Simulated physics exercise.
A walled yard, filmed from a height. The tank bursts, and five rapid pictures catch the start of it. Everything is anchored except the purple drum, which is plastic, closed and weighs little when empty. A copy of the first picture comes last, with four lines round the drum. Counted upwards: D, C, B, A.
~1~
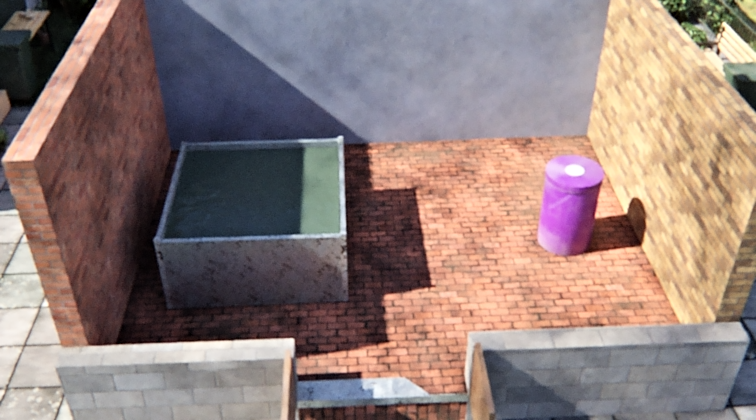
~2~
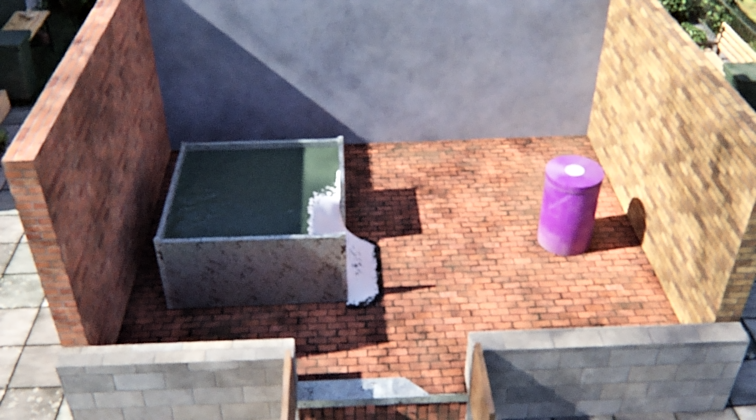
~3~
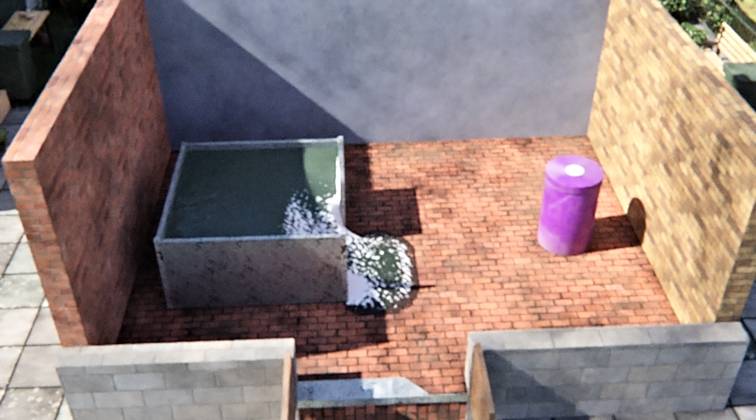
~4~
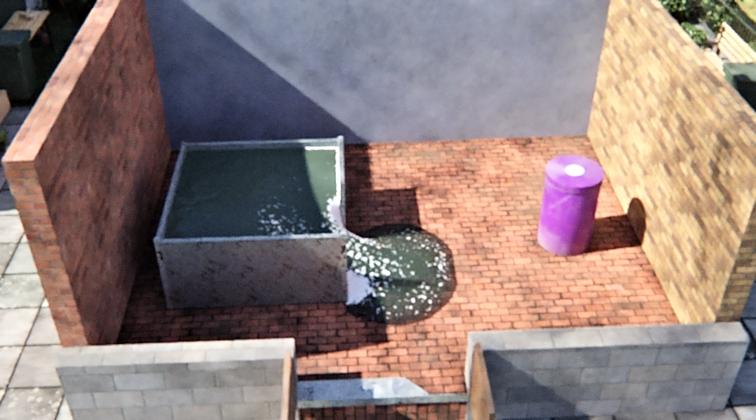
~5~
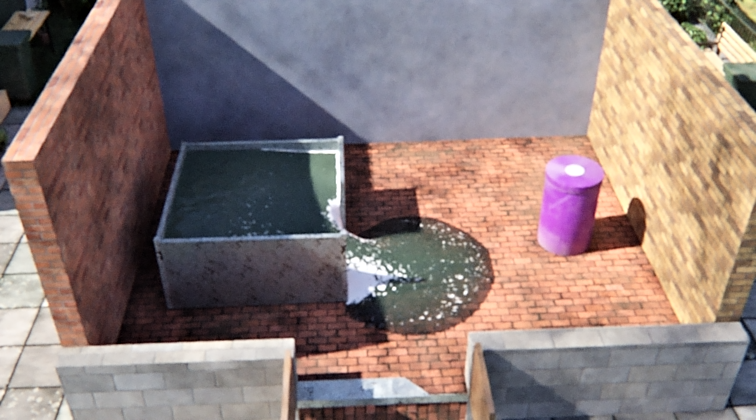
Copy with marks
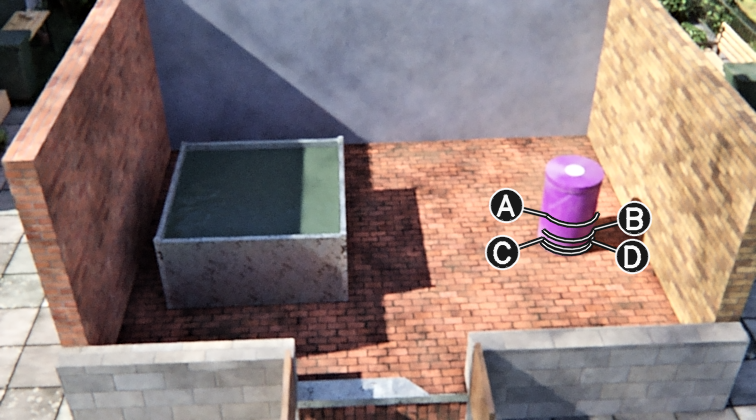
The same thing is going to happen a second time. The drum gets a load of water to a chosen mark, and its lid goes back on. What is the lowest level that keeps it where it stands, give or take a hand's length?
A.
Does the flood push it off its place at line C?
Yes, it does.
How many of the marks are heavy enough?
One of the four.
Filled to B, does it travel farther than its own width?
Yes.
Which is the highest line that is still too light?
That is line B.
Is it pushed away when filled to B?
Yes, that goes wrong.
On the marked copy, A at (576, 225); B at (573, 241); C at (572, 249); D at (571, 253); from the bottom up D, C, B, A.
With A, it does not move.
With B, it is pushed about twice its own width away.
With C, it is pushed about 7 times its own width away.
With D, it is pushed about 8 times its own width away.
